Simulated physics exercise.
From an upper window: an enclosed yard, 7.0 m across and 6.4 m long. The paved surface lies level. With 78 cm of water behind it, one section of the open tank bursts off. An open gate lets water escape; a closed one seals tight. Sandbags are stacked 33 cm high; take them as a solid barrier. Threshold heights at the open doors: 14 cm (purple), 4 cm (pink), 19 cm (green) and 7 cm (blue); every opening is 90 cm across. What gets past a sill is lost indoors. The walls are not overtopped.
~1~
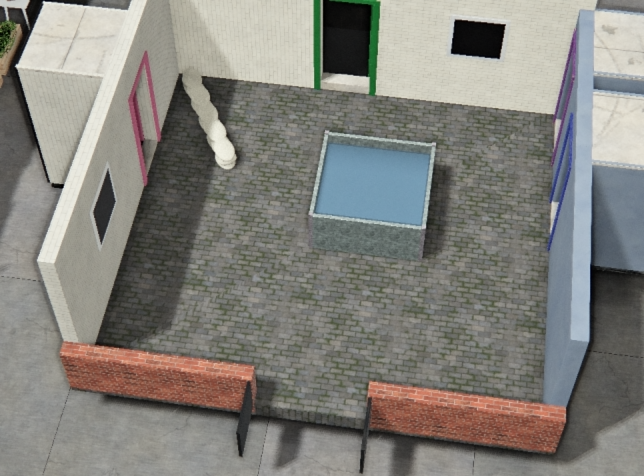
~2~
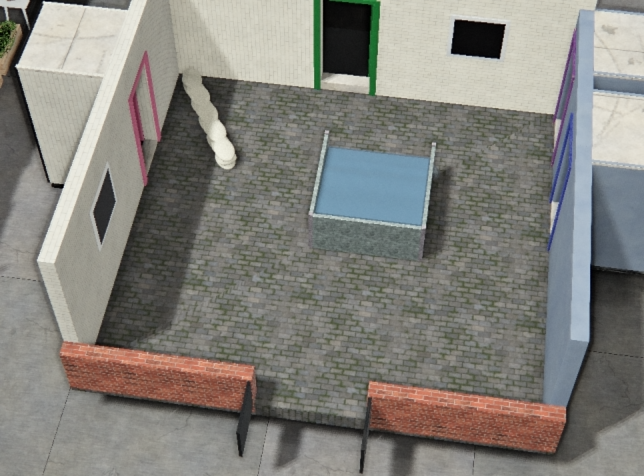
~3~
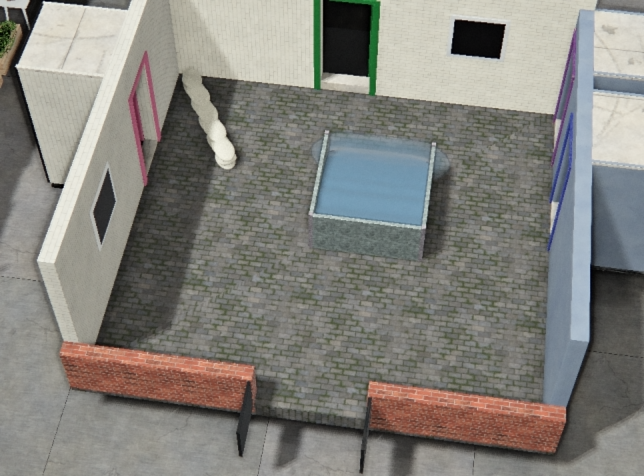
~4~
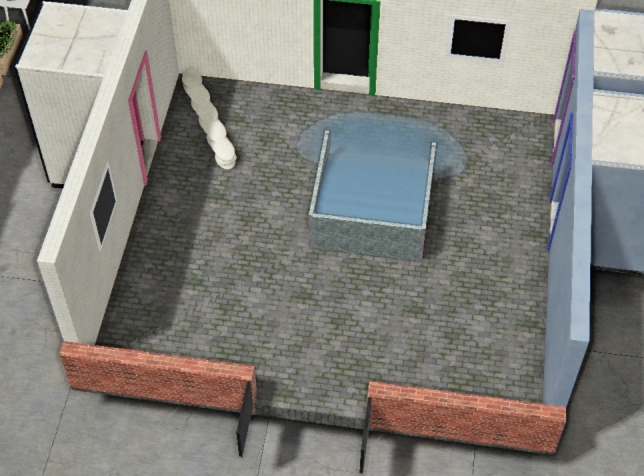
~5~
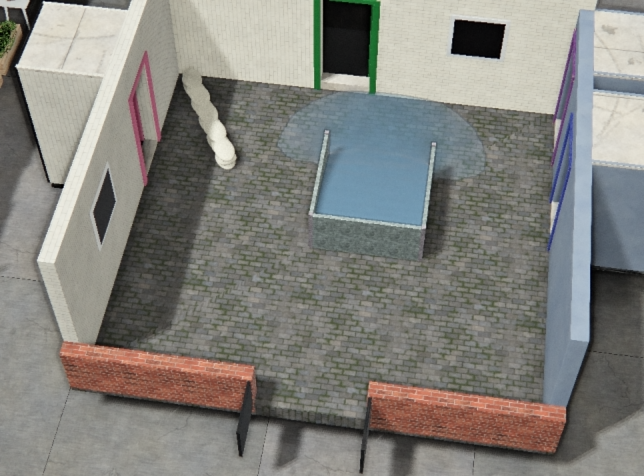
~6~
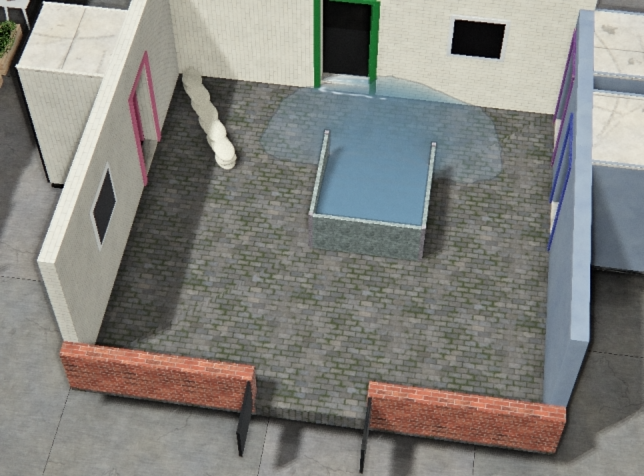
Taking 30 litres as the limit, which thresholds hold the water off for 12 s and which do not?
Door by door: At the purple door it goes over the limit; at the pink door it keeps below the limit; at the green door it passes the limit; at the blue door it keeps below the limit.
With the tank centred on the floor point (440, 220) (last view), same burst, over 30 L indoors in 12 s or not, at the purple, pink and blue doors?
Then: Purple above, pink not over, blue under.
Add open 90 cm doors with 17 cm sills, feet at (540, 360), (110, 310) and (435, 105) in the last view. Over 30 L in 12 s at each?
In turn: Not over, not over, past it.
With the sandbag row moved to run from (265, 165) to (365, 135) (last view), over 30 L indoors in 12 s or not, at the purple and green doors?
Then: Purple past it, green under.
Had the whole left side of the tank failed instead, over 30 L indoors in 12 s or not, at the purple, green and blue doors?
Then: Purple not over, green under, blue under.
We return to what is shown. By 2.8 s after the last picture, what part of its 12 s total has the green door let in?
About 100 per cent.
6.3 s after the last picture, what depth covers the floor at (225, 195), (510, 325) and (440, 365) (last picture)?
Roughly 2, 3 and 4 cm, in turn.
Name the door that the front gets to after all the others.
Last comes the pink one.
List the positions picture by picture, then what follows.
The first frame shows still water, 78 cm deep, in the open tank at (374, 182).
In the second frame, the front is at a hidden place, 1.0 m from the gap on the open tank's far side; 0.5 m2 of floor is under water; 78 cm left at the back of the open tank.
In the third frame, the front is at (319, 144), 1.2 m from the gap on the open tank's far side; 1.6 m2 of floor is under water; 76 cm left at the back of the open tank.
In the fourth frame, water pours out on the open tank's far side and has run 1.5 m, to (453, 142); typically 11 cm deep outside, 68 cm at the open tank's back.
In the fifth frame, the front is at (346, 92), 2.0 m from the gap on the open tank's far side; 5.2 m2 of floor is under water; 66 cm left at the back of the open tank.
In the sixth frame, the front is at (304, 88), 2.4 m from the gap on the open tank's far side; 6.2 m2 of floor is under water; 63 cm left at the back of the open tank.
Then, 0.7 s after the last picture water covers 20 % of the floor and is deepest (49 cm) near (391, 100); purple door not reached, pink door not reached, green door 41 cm at the sill, 67 L in, blue door not reached.
Then, 1.5 s after the last picture water covers 25 % of the floor and is deepest (40 cm) near (208, 80); purple door 32 cm at the sill, 41 L in, pink door not reached, green door 31 cm at the sill, 147 L in, blue door not reached.
Then, 2.8 s after the last picture water covers 45 % of the floor and is deepest (28 cm) near (208, 80); purple door 23 cm at the sill, 140 L in, pink door 2 cm at the sill, 0 L in, green door 15 cm at the sill, 171 L in, blue door 8 cm at the sill, 0 L in.
Then, 6.3 s after the last picture water covers 85 % of the floor and is deepest (10 cm) near (417, 132); purple door 7 cm at the sill, 162 L in, pink door 1 cm at the sill, 0 L in, green door 8 cm at the sill, 172 L in, blue door 6 cm at the sill, 2 L in.
Then, 11.3 s after the last picture water covers 90 % of the floor and is deepest (7 cm) near (237, 288); purple door 5 cm at the sill, 162 L in, pink door 1 cm at the sill, 0 L in, green door 3 cm at the sill, 172 L in, blue door 4 cm at the sill, 2 L in.
